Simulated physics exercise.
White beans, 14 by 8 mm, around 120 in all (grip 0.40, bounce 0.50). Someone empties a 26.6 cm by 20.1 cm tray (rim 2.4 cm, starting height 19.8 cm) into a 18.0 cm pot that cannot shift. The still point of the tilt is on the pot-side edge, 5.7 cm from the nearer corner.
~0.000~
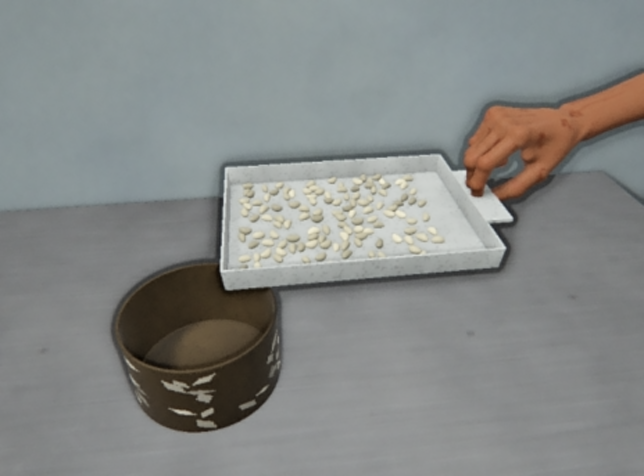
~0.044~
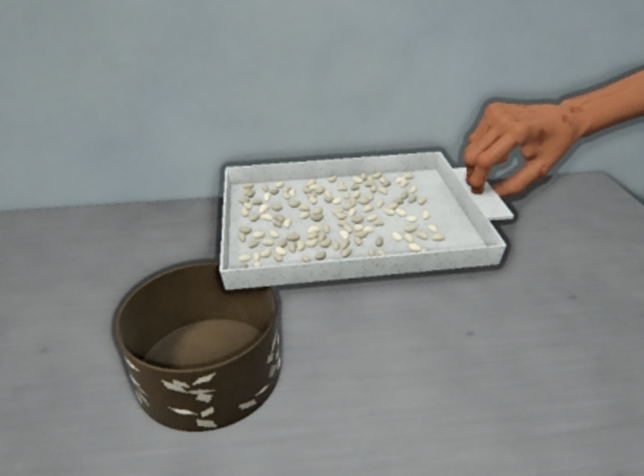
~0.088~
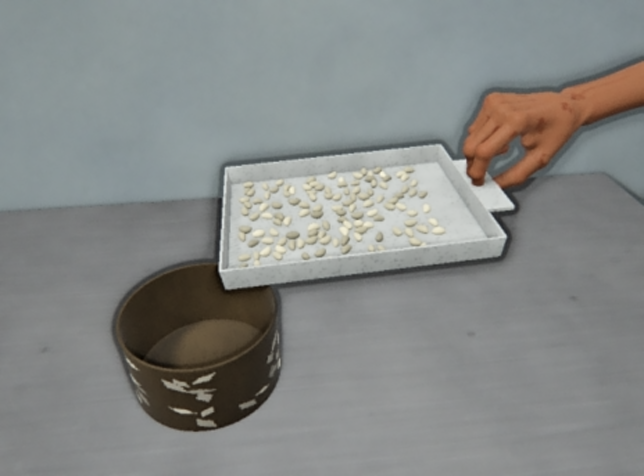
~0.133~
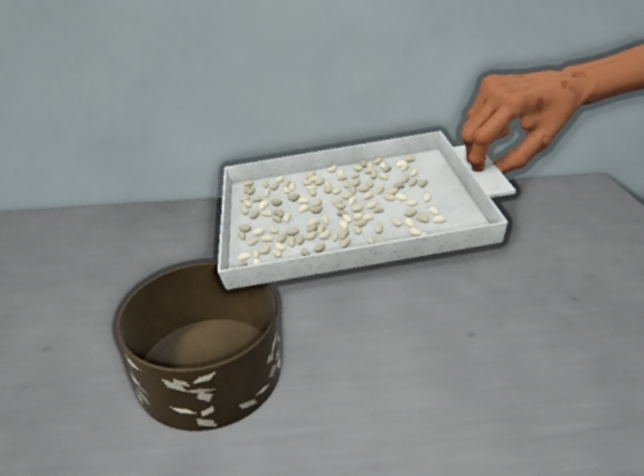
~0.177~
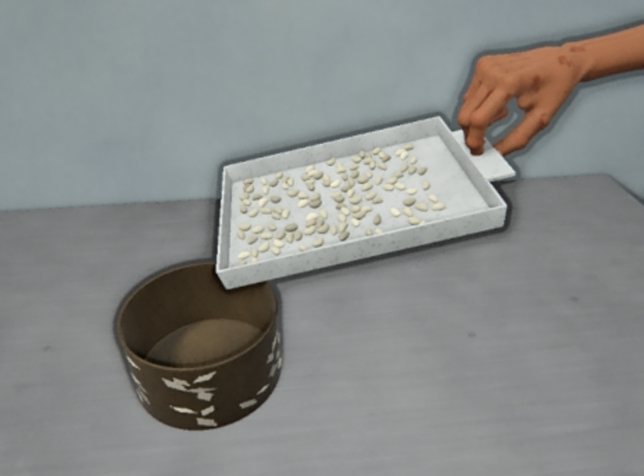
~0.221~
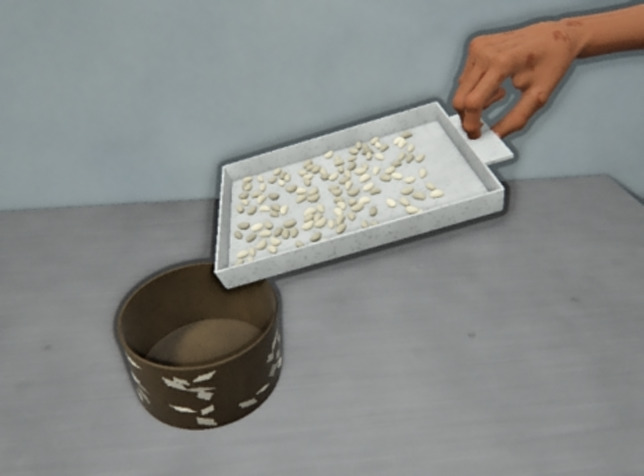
A hand raising the handle end of a white tray of pale beans, tilting it toward a brown pot at left.
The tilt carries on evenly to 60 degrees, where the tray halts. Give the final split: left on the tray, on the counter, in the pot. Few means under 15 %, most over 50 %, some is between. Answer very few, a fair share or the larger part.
Tray: The larger part, counter: Very few, pot: Very few.
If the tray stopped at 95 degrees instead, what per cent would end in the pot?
It would be near 80 per cent.
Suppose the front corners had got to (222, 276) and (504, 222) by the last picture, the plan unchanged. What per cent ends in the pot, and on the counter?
Pot 0, counter 15.
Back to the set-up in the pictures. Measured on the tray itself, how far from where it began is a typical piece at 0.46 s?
Some 3 cm.
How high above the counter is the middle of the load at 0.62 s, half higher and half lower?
About 24 cm.
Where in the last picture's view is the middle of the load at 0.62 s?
Near (239, 204).
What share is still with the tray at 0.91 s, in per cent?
Some 90 per cent of the load.
After 0.46 s, tilt 38 degrees; the tray holds 100 %, the pot 0 %.
After 0.62 s, tilt 53 degrees; the tray holds 100 %, the pot 0 %.
After 0.91 s, tilt 60 degrees; the tray holds 90 %, the pot 5 %.
By 1.9 s all is still; tray 90 %, counter 5 %, pot 10 %.
